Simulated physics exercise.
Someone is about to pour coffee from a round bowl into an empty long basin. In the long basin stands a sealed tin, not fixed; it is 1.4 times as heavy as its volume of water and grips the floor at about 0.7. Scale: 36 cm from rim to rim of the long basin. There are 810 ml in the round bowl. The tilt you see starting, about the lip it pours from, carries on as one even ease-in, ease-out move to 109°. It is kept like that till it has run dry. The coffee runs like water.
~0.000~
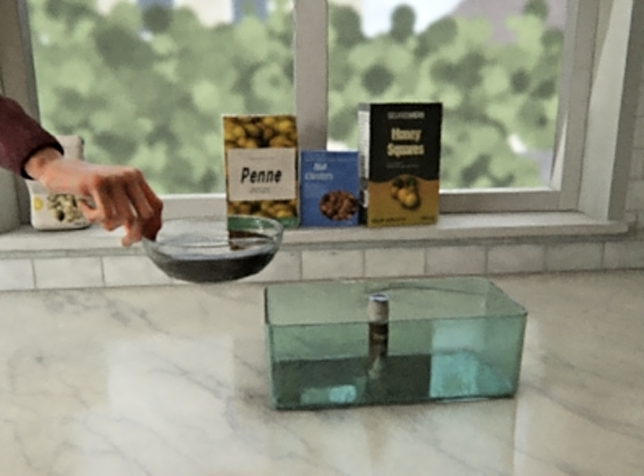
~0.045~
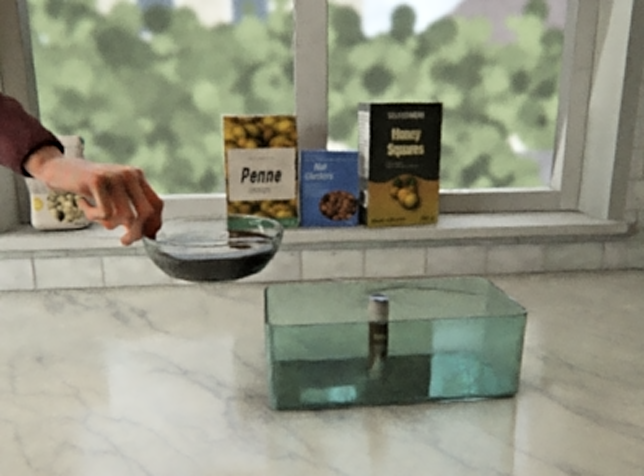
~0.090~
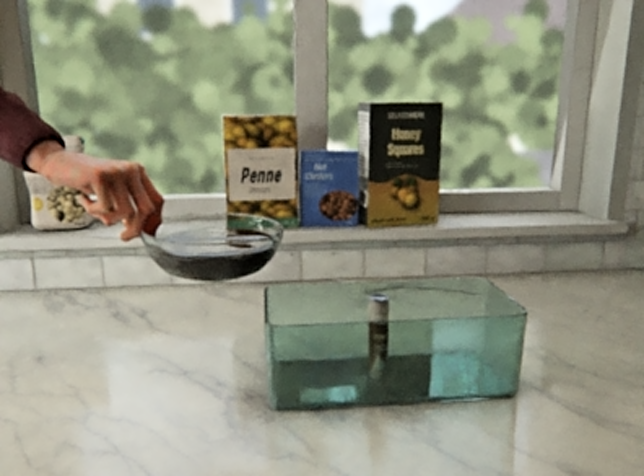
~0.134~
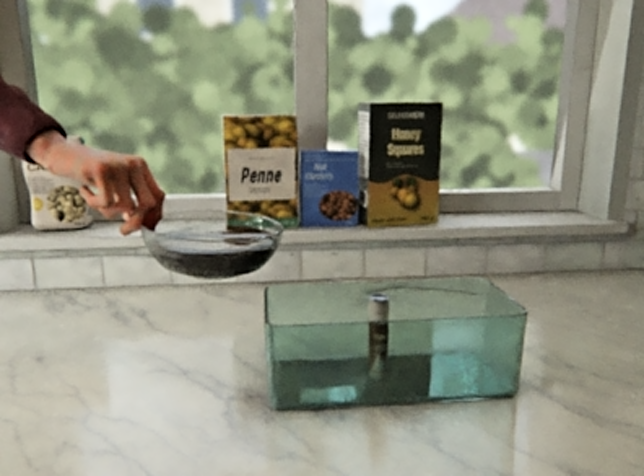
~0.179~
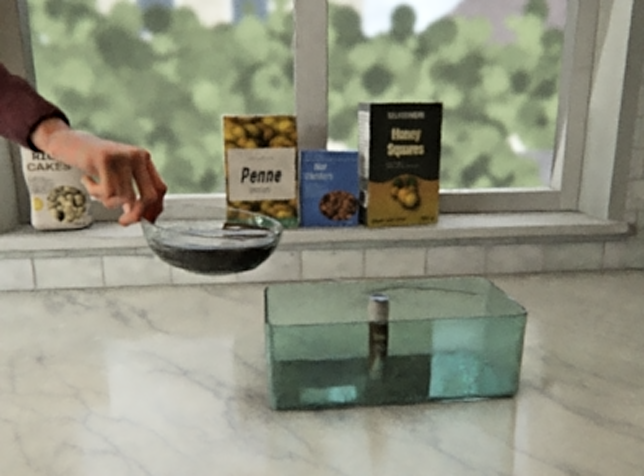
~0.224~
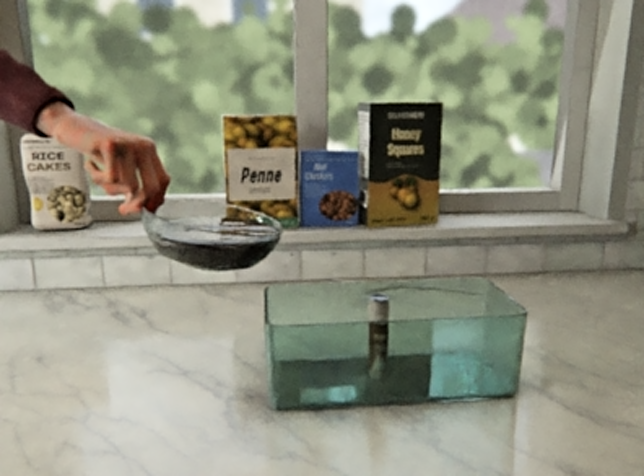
At the start, a hand from the left holds a round glass bowl of dark liquid nearly level above a marble counter, beside a long greenish basin with a tin standing in it. The hand then slowly tilts the bowl slightly to the right, its left side rising.
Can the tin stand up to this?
The tin topples.
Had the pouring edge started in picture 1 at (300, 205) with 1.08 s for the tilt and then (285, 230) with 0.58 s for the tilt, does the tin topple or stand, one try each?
First it keeps standing; then it topples.
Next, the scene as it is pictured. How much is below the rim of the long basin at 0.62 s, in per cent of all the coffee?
Some 12 per cent.
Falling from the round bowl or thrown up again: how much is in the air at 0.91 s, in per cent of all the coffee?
Some 6 per cent.
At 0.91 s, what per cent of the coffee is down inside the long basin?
Near 94 in a hundred.
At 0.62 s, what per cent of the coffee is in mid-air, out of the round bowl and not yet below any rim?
Some 50 per cent.
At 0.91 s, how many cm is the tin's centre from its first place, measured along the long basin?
Some 2 cm.
By 0.62 s the tilt is 71° and 37 per cent is still to pour; the tin stands where it began.
By 0.91 s the tilt is 105° and 0 per cent is still to pour; the tin leans 14°.
By 1.21 s the tilt is 109° and 0 per cent is still to pour; the tin lies on its side.
By 1.54 s the tilt is 109° and 0 per cent is still to pour; the tin lies on its side.
At rest the tin lies on its side.
